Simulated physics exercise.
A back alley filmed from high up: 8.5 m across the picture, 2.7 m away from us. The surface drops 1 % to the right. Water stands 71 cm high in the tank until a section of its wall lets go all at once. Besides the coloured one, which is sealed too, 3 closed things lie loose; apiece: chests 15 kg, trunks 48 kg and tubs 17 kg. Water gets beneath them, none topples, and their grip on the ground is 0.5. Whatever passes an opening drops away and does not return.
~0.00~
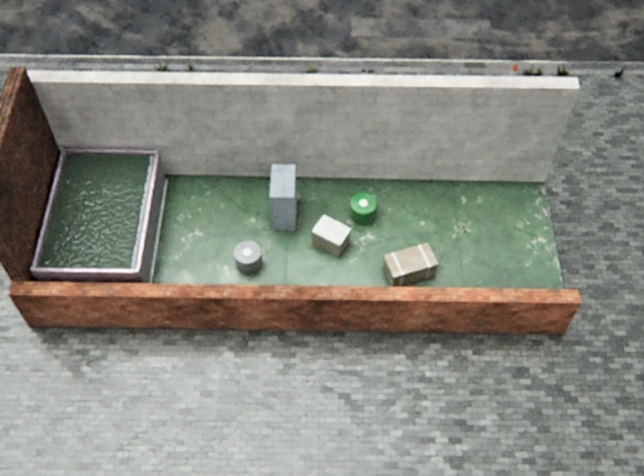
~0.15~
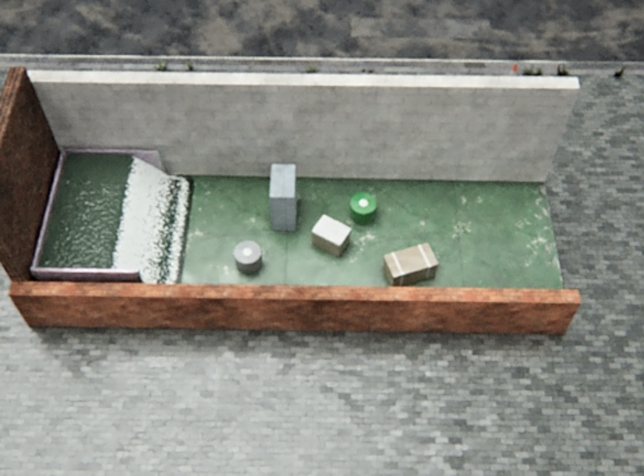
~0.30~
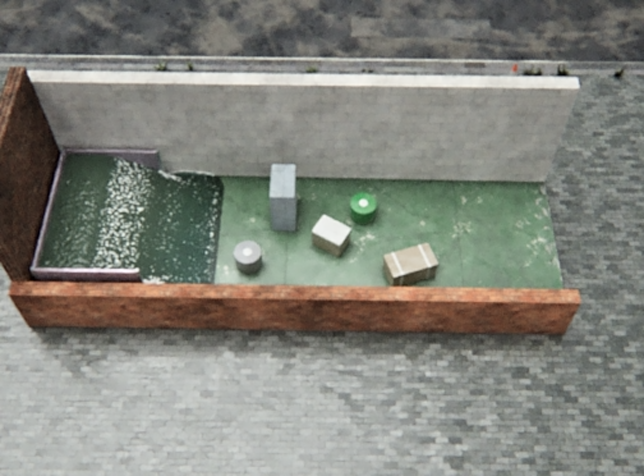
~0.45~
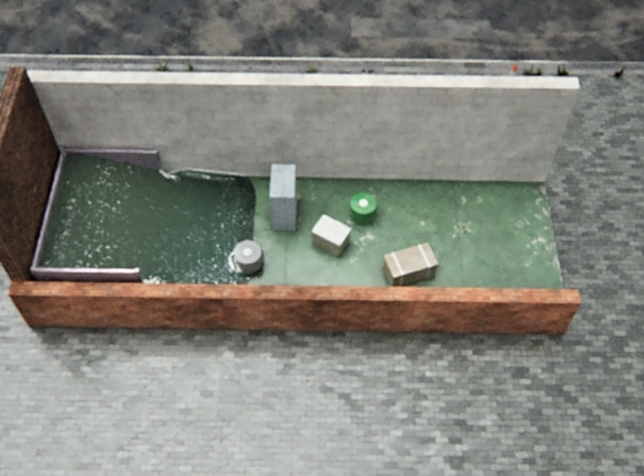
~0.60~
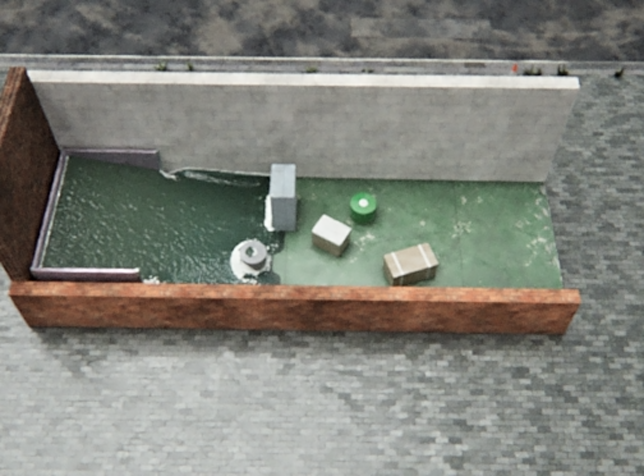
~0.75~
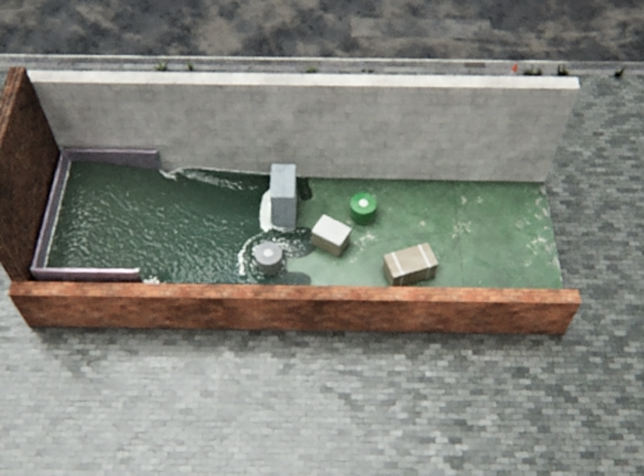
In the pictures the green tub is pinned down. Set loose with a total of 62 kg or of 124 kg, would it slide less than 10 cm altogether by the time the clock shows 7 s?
For it, the smaller load will do.
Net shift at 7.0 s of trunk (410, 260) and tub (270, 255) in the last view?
In turn: Gone out, gone out.
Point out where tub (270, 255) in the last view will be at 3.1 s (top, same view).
Near (523, 232).
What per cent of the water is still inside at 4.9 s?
About 60 per cent.
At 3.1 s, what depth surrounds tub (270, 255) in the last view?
Roughly 10 cm.
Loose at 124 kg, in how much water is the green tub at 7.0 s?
Roughly 4 cm.
After 1.4 s the green tub would be 0 cm from its start with 62 kg and 0 cm from its start with 124 kg; 4 cm of water round it then.
After 3.1 s the green tub would be 0 cm from its start with 62 kg and 0 cm from its start with 124 kg; 7 cm of water round it then.
After 4.9 s the green tub would be 0 cm from its start with 62 kg and 0 cm from its start with 124 kg; 6 cm of water round it then.
After 7.0 s the green tub would be 0 cm from its start with 62 kg and 0 cm from its start with 124 kg; 4 cm of water round it then.
